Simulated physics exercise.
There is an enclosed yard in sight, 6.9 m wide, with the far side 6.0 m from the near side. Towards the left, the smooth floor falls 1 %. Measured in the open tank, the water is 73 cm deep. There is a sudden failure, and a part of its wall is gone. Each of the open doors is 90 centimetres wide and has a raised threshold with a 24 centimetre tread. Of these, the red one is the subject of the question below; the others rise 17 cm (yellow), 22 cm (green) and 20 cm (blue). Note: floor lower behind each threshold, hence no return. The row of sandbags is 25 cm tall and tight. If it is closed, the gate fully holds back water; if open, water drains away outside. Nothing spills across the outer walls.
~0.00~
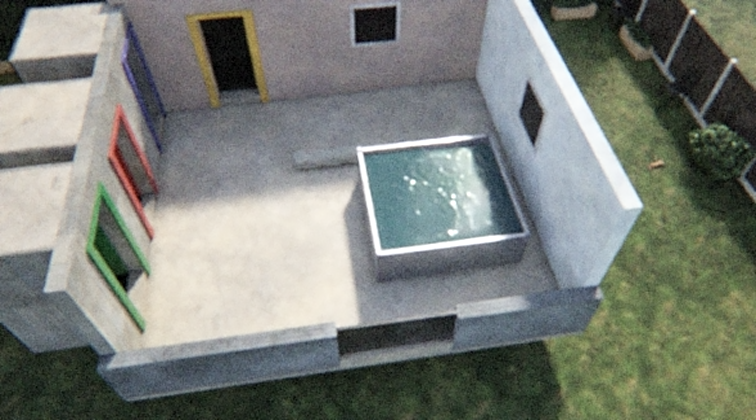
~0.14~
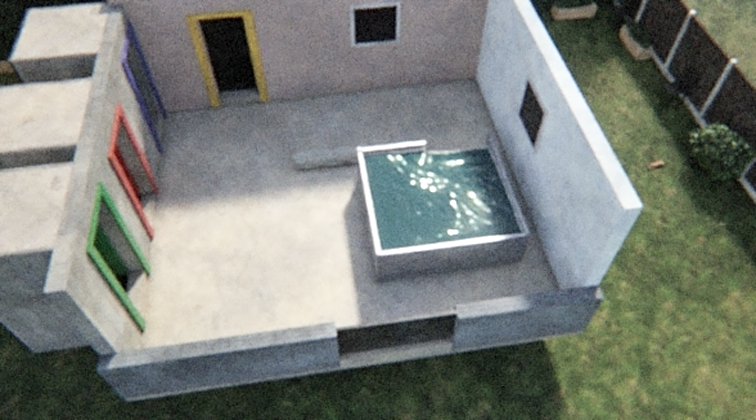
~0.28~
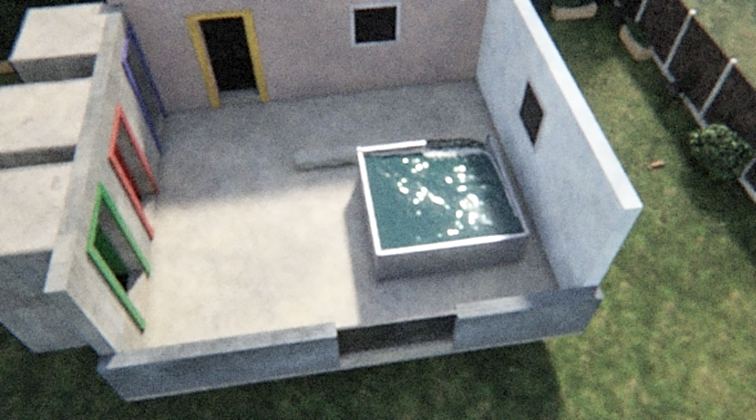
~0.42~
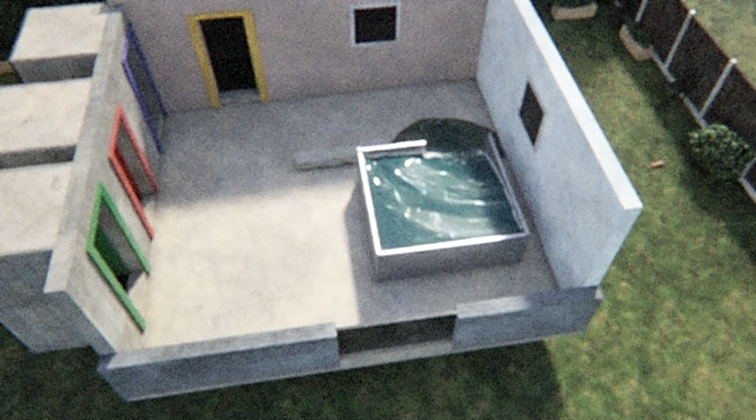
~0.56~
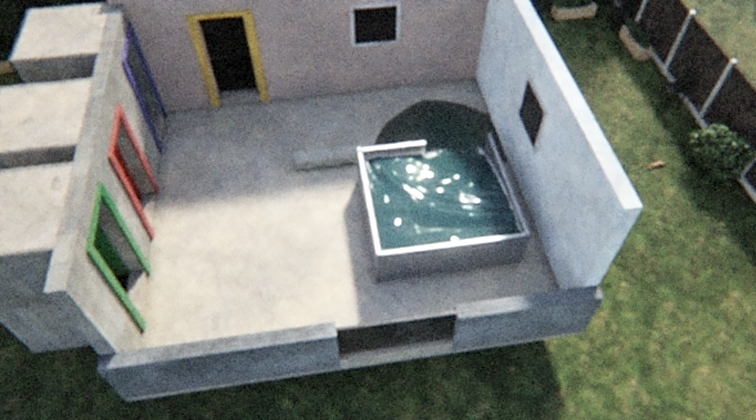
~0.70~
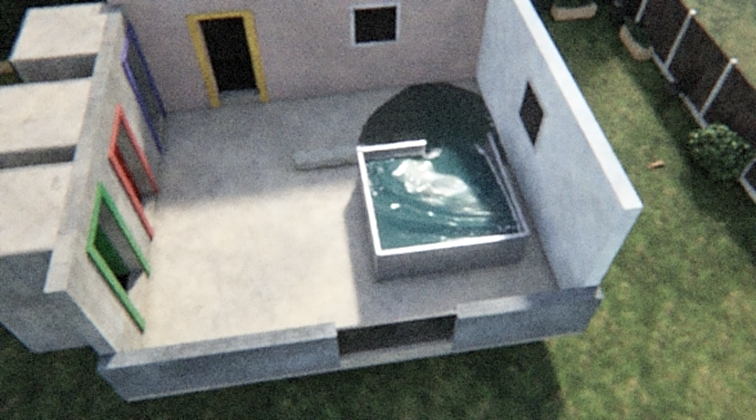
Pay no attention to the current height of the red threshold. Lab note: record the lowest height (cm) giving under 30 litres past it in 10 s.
Lowest height: 12.5 cm.
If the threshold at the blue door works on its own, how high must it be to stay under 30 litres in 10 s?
I'd raise blue to close to 24 cm.
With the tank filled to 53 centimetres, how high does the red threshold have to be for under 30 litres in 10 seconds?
About 8.5 cm.
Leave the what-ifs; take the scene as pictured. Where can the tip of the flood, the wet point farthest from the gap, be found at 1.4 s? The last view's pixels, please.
Pixel: About (323, 96).
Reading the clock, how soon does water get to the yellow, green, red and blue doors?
Times: Yellow 2.2 s, green 4.5 s, red 3.8 s, blue 3.0 s.
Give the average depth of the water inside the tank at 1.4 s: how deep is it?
It averages close to 53 centimetres.
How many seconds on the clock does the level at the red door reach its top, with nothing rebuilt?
At roughly 4.0 s.
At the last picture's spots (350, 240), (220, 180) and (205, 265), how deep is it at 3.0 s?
Roughly 0, 0 and 0 centimetres.
After 1.4 s water covers 20 % of the floor, deepest (58 cm) near (476, 84); it has not reached the red door.
After 3.0 s water covers 40 % of the floor, deepest (38 cm) near (453, 86); it has not reached the red door.
After 10.0 s water covers 95 % of the floor, deepest (20 cm) near (141, 354); 12 cm at the red door, 98 litres in over its 8 cm threshold.
At the red door as built, the water arrived by 3.9 s and peaked near 19 cm at 4.2 s.
With a threshold of 10.5 cm, 57 litres would have come in within the 10 s; with 14 cm, 18 litres. So under 30 litres takes about 12.5 cm.
